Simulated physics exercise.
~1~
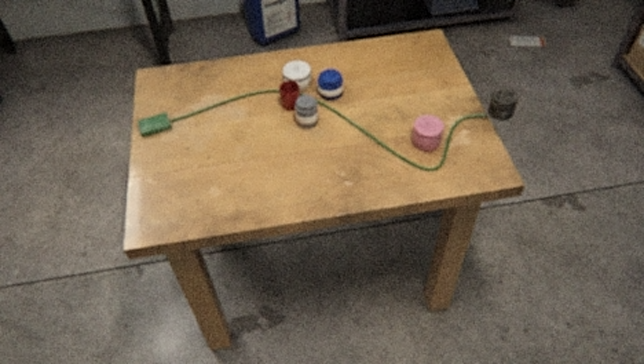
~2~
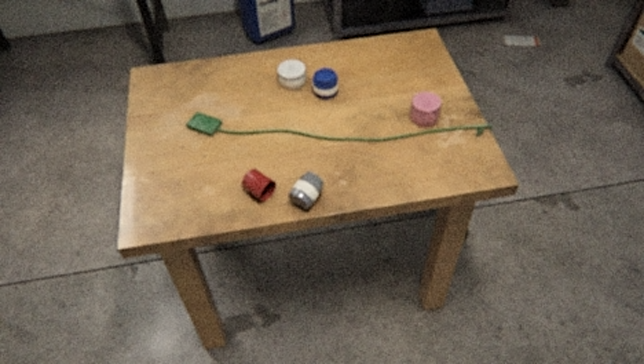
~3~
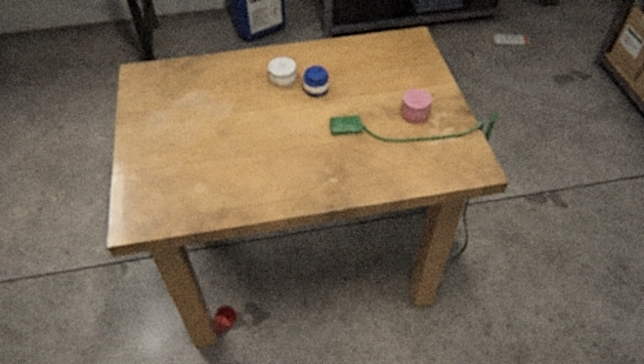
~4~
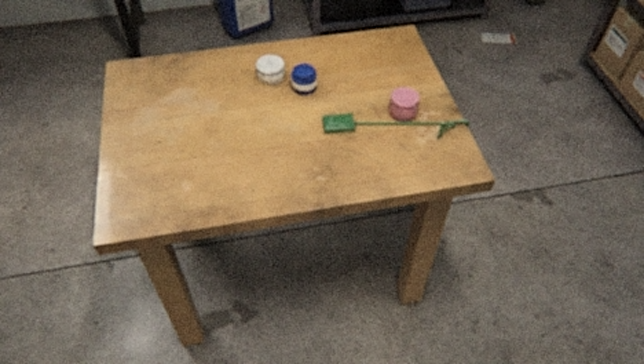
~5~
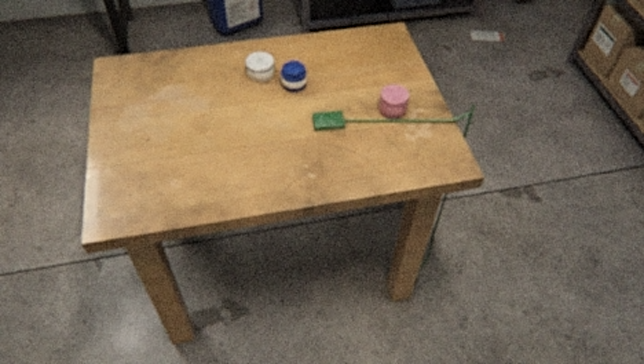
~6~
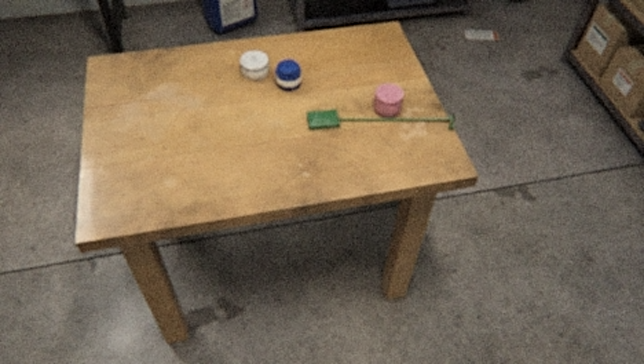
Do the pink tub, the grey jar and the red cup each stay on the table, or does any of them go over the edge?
The pink tub stays on the table, but the grey jar and the red cup both go over the edge.
